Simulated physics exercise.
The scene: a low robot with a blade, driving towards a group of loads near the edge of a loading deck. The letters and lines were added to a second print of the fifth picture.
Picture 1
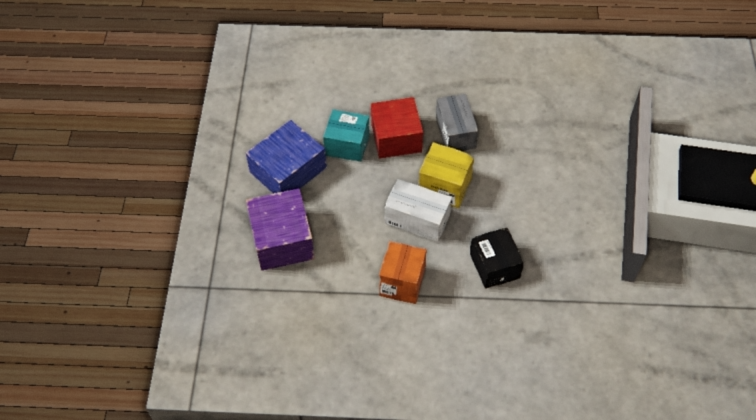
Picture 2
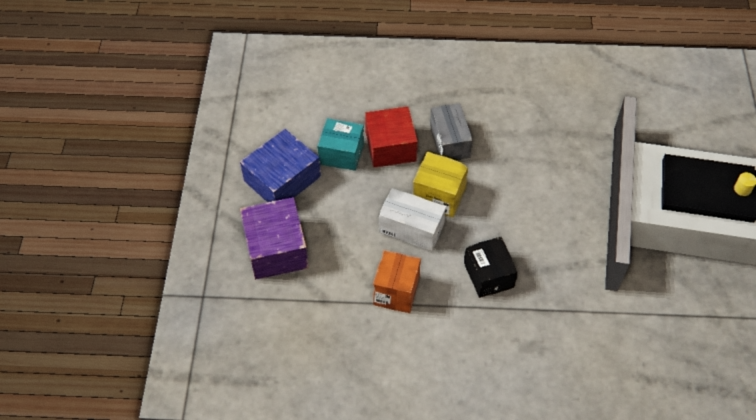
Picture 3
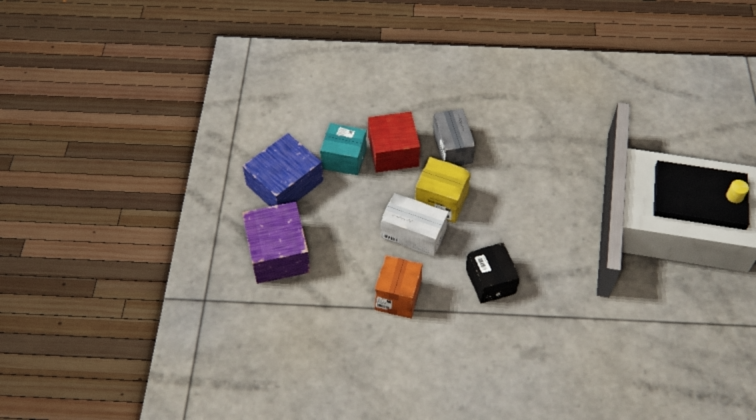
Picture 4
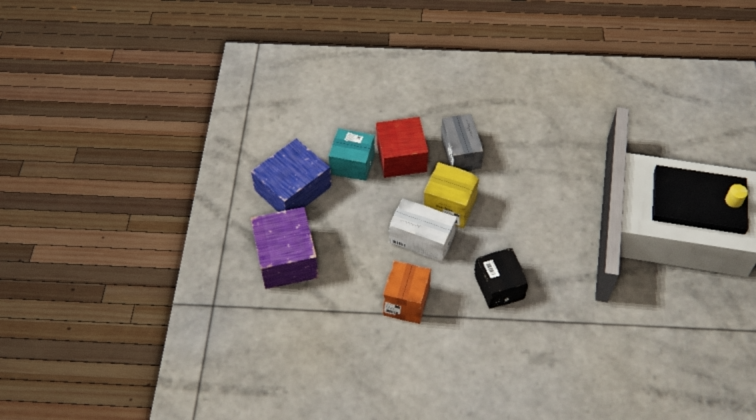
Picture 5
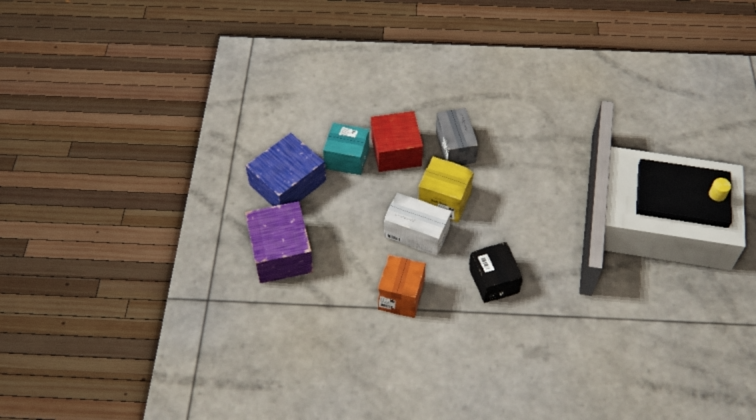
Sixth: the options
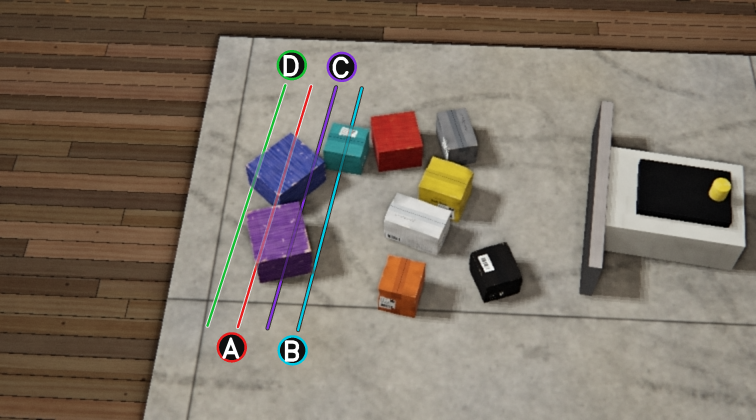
On a pale marble-like deck beside wooden planking, a low white robot with an upright grey blade moves slowly left towards a cluster of coloured boxes, which stay in place as the view shifts slightly.
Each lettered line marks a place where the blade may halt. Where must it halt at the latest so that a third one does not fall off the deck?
Line A.
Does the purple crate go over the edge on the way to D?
Yes.
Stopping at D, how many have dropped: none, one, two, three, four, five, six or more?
Three.
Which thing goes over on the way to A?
The turquoise box goes over.
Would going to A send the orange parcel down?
No.
On the marked copy, A at (278, 196); B at (333, 199); C at (305, 198); D at (250, 195).
With A. Early on, robot (558, 186); black parcel (444, 268); white box (412, 221).
Further on, robot (441, 181); blue crate (271, 174); turquoise box (283, 130).
At the end, robot (350, 177); turquoise box over the edge; purple crate (178, 240); one fallen.
As for the rest, B is within the limit but short; C is within the limit but short; D drops three.
